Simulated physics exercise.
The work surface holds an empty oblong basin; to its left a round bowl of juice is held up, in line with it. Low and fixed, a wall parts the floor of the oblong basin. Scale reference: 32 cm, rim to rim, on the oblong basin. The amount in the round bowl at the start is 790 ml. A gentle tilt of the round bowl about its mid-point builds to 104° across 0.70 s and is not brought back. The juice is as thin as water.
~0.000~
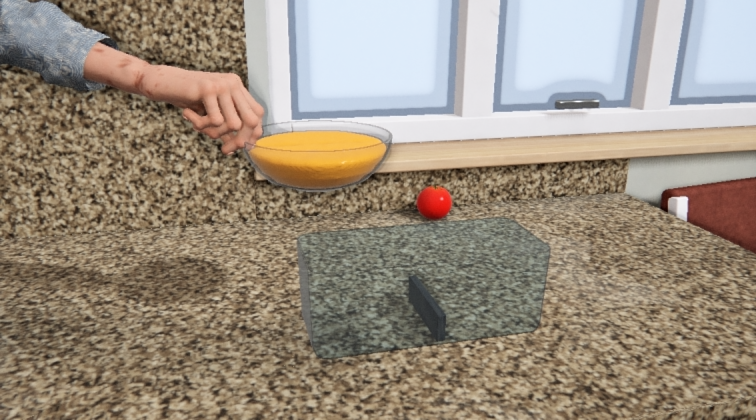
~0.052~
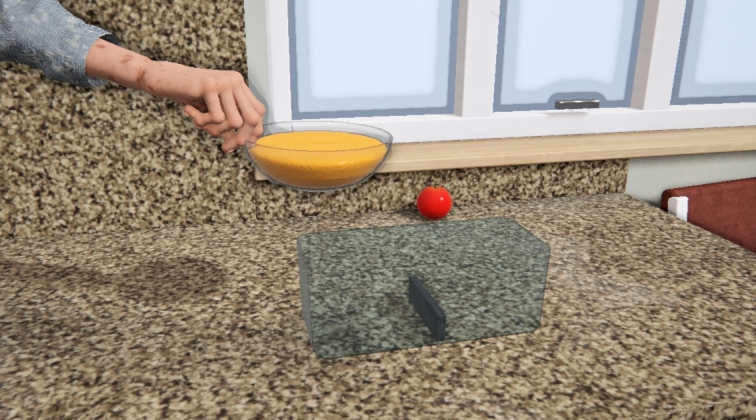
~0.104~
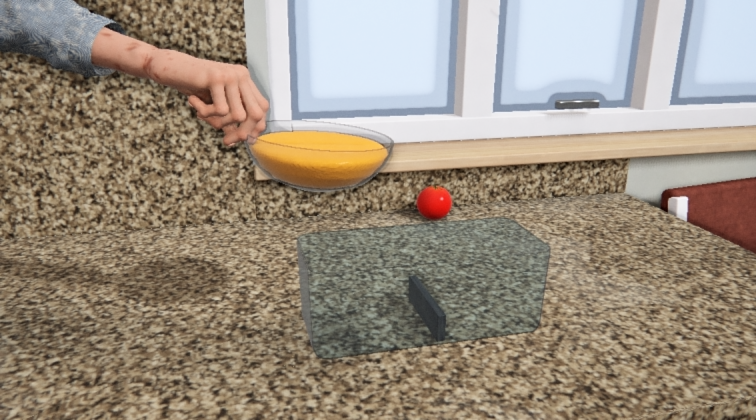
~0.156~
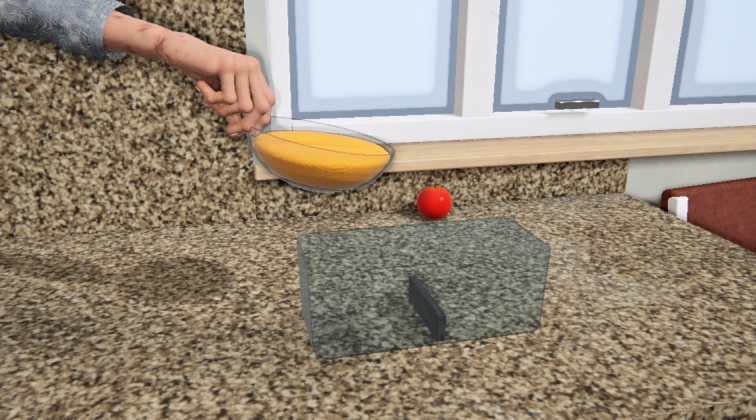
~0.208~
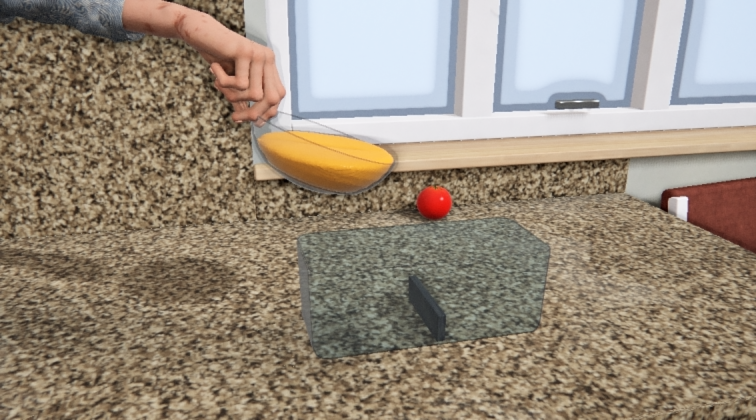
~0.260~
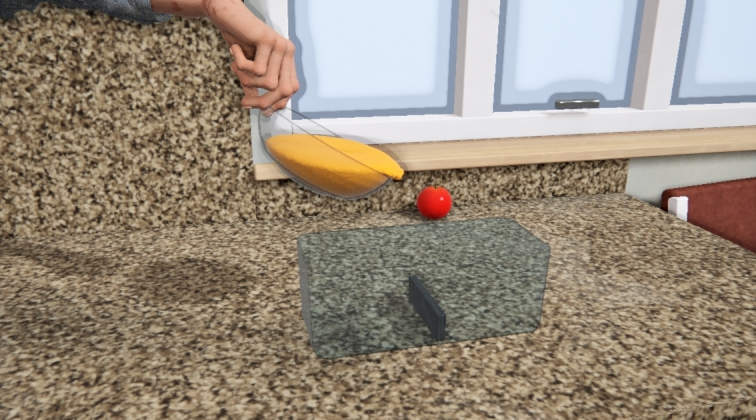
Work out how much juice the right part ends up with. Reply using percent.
I would put it at 39 per cent.
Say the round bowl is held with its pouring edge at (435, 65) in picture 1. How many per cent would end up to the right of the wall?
Result then: Approx. 60 %.
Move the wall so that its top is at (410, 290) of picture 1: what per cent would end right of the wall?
That would be about 55 in a hundred, I'd say.
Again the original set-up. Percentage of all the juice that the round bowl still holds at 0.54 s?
I'd put it near 3 percent.
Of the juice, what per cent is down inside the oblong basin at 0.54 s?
Around 74 percent.
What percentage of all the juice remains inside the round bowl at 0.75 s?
What remains is about 0 percent of it all.
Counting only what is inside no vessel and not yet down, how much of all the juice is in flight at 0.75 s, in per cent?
Airborne fraction: Approx. 16 %.
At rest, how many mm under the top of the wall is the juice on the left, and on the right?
Roughly 20 mm on the left side and roughly 22 mm on the right.
Then, 0.54 s in, the tilt is 91° and 3 per cent is still to pour, 36 is left of the wall and 37 right of it.
Then, 0.75 s in, the tilt is 104° and 0 per cent is still to pour, 47 is left of the wall and 33 right of it.
Then, 0.96 s in, the tilt is 104° and 0 per cent is still to pour, 51 is left of the wall and 39 right of it.
Then, 1.20 s in, the tilt is 104° and 0 per cent is still to pour, 52 is left of the wall and 39 right of it.
Finally, 52 per cent lies left of the wall, 39 right of it and 9 outside.
